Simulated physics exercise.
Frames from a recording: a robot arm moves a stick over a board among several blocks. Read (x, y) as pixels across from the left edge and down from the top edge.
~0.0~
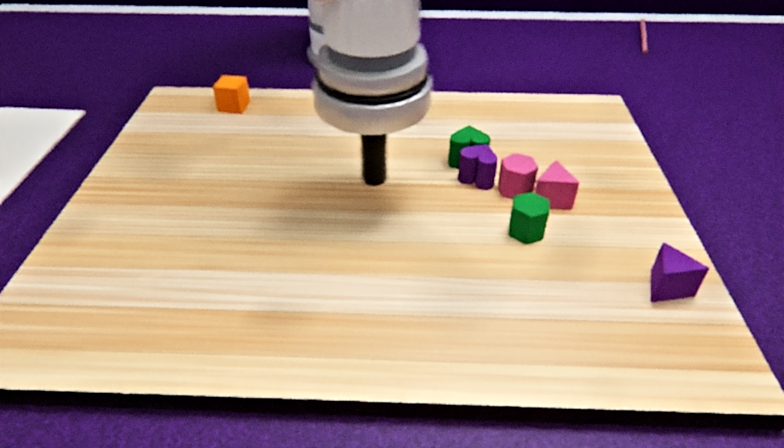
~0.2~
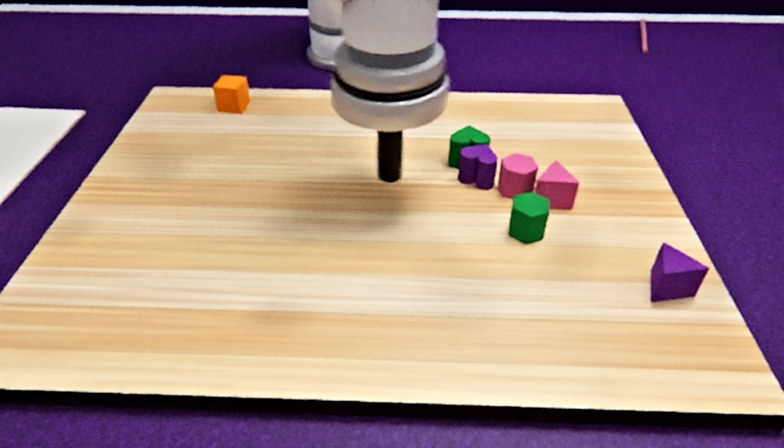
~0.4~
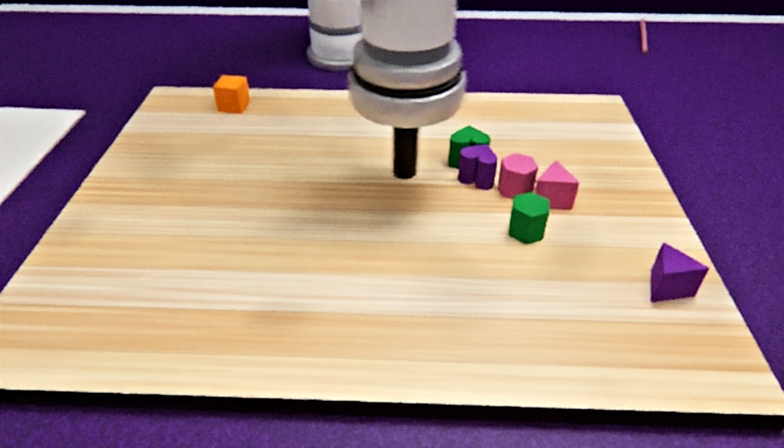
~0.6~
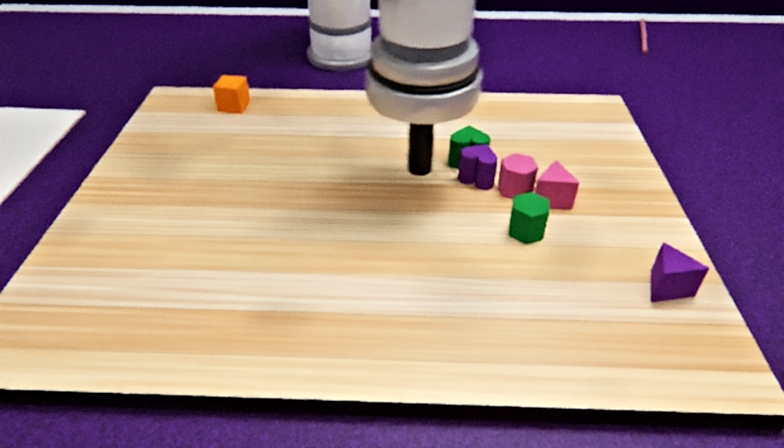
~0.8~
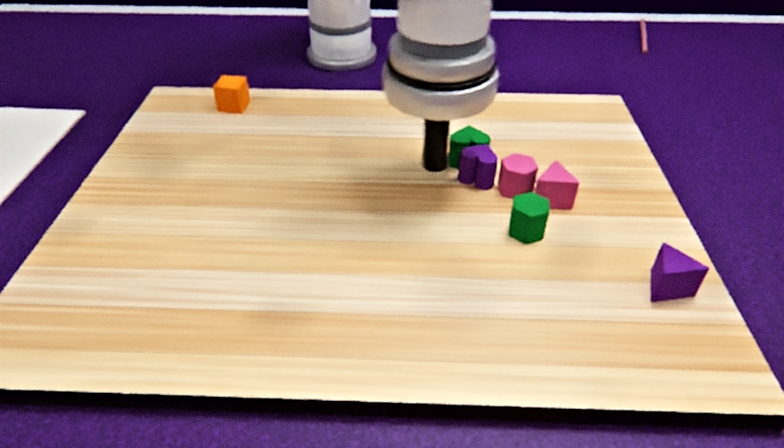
A robot arm moves its black stick a short way right, beside unmoving green and purple blocks.
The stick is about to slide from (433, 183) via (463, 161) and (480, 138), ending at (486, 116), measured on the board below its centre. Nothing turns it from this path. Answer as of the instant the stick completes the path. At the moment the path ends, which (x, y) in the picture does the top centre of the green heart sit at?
Located at (507, 114).
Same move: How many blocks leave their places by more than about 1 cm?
Shifted over 1 cm: One.
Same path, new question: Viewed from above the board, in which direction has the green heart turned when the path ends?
From above, the turn goes clockwise.
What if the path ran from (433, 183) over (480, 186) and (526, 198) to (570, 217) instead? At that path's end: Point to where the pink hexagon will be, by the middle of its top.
The answer is (562, 163).
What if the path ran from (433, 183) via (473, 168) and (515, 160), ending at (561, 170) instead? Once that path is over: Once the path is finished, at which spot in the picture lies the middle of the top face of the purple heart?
At (528, 147).
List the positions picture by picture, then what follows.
Lower end of the stick at (375, 179), tops of blocks, green heart at (470, 135), purple heart at (480, 153), pink hexagon at (520, 163), in the first picture.
Stick at (390, 176), blocks as before, in the second picture.
Stick at (405, 173), blocks as before, in the third picture.
Stick at (420, 169), blocks as before, in the fourth picture.
Stick at (435, 166), green heart at (470, 135), purple heart at (480, 153), pink hexagon at (520, 163), in the fifth picture.
The first path, step by step. One third of the way, stick at (465, 144); green heart at (489, 126), turned 20° clockwise; purple heart at (485, 152), turned 15° clockwise.
Two thirds of the way, stick at (482, 122); green heart at (506, 115), turned 100° clockwise; purple heart at (485, 152), turned 15° clockwise.
At the end, stick at (488, 100); green heart at (507, 114), turned 115° clockwise; purple heart at (485, 152), turned 15° clockwise; pink hexagon not moved.
